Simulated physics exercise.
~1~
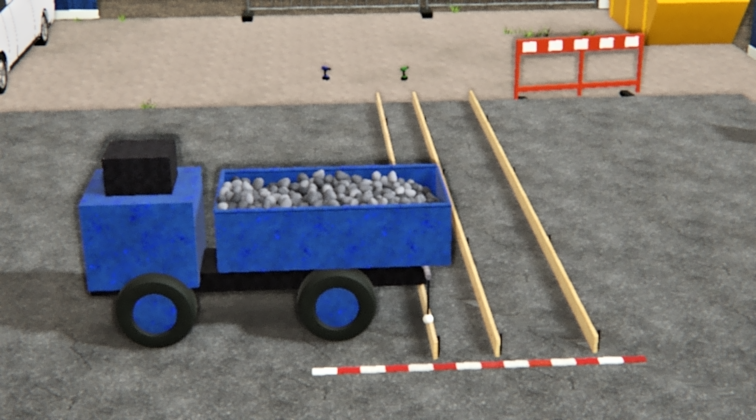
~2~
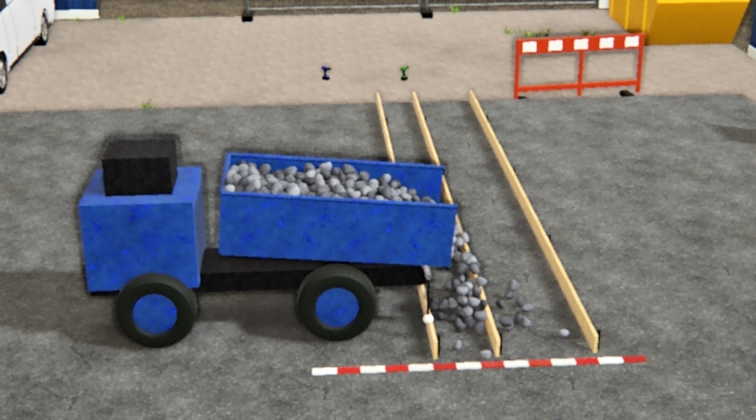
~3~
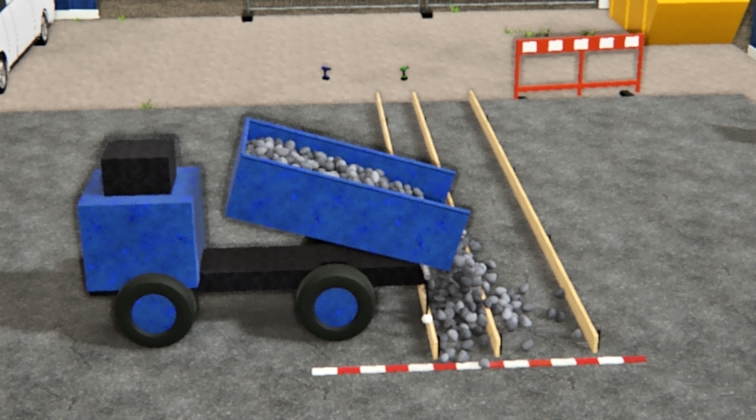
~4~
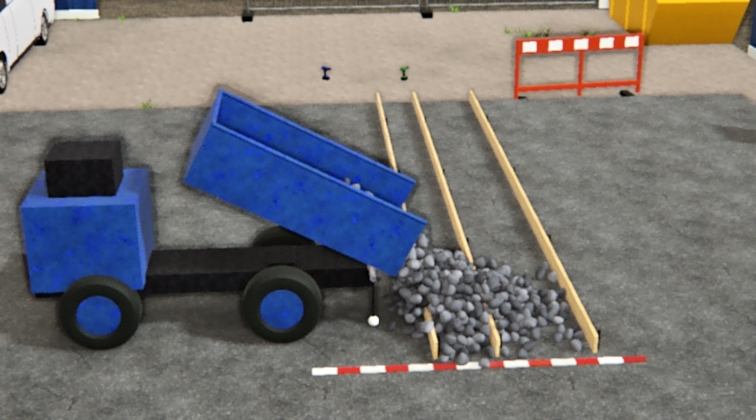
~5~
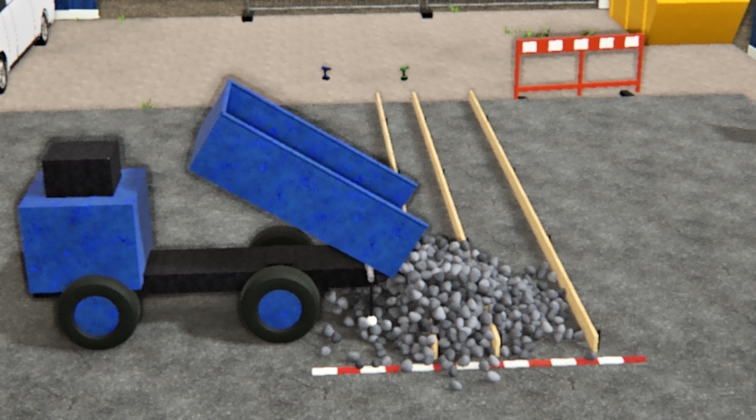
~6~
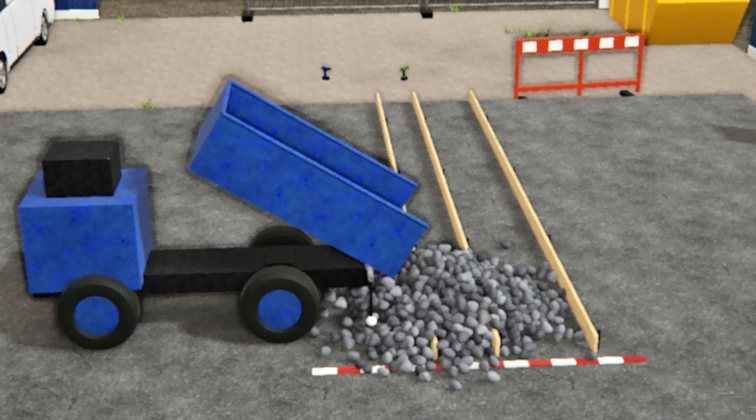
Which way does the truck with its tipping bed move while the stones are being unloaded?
It moves to the left, away from the growing heap of stones.
